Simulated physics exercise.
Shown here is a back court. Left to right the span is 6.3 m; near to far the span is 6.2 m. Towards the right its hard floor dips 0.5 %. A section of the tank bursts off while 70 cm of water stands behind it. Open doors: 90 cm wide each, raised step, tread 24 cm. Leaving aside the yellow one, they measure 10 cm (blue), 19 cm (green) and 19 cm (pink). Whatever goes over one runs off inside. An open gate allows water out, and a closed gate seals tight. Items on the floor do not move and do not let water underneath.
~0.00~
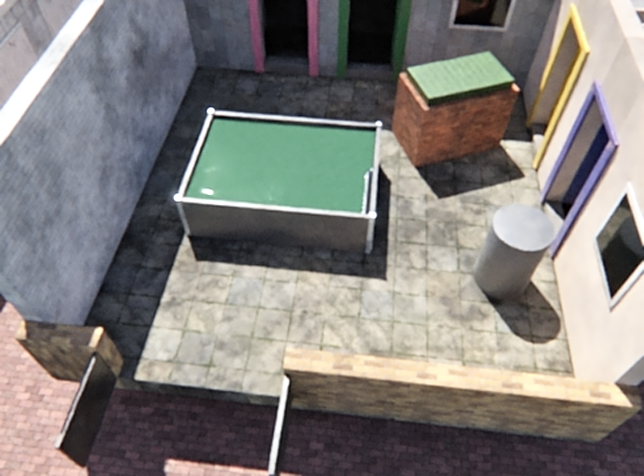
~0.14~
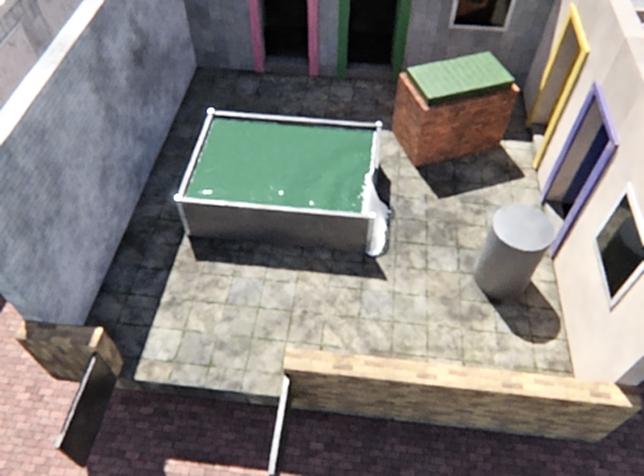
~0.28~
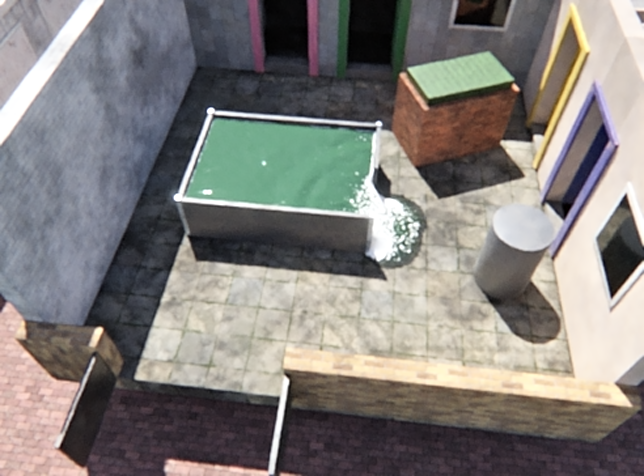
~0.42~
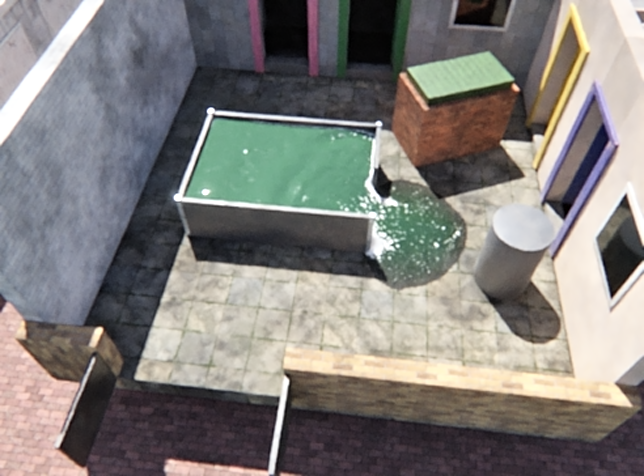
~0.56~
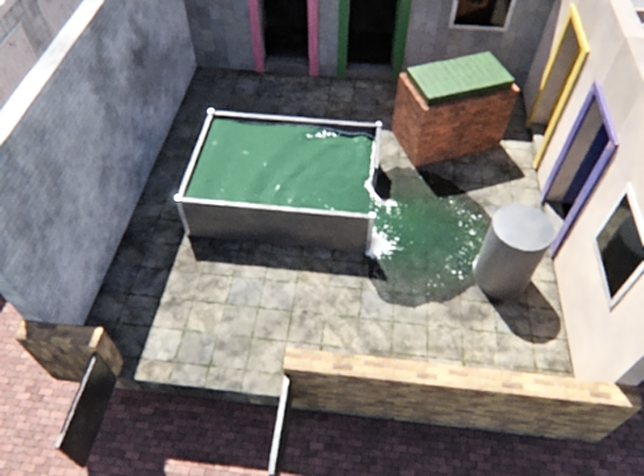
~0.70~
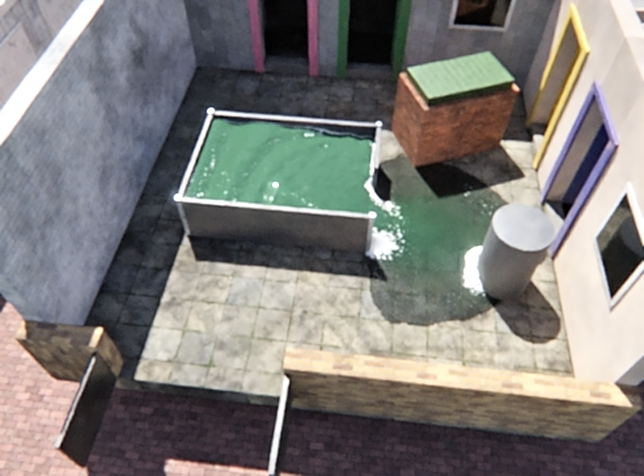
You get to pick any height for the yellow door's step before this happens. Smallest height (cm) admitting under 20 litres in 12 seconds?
Roughly 10.5 cm.
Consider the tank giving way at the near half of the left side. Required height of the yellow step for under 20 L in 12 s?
The answer is some 6.0 cm.
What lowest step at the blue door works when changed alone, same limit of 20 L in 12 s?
At blue, roughly 32 cm.
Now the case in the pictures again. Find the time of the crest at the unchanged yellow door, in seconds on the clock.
2.4 s.
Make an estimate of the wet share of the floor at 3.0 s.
Close to 35 per cent is wet.
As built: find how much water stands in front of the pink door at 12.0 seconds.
Lab note: Depth approx. 8.5 cm.
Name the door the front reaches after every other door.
Pink.
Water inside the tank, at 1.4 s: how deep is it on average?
About 53 cm.
After 1.4 s water covers 25 % of the floor, deepest (40 cm) near (467, 265); it has not reached the yellow door.
After 3.0 s water covers 35 % of the floor, deepest (29 cm) near (467, 265); 13 cm at the yellow door, 2 litres in over its 12 cm step.
After 12.0 s water covers 95 % of the floor, deepest (12 cm) near (467, 265); 8 cm at the yellow door, 8 litres in over its 12 cm step.
At the yellow door as built, the water arrived by 1.5 s and peaked near 14 cm at 2.4 s.
With a step of 9 cm, 39 litres would have come in within the 12 s; with 12 cm, 8 litres. So under 20 litres takes about 10.5 cm.
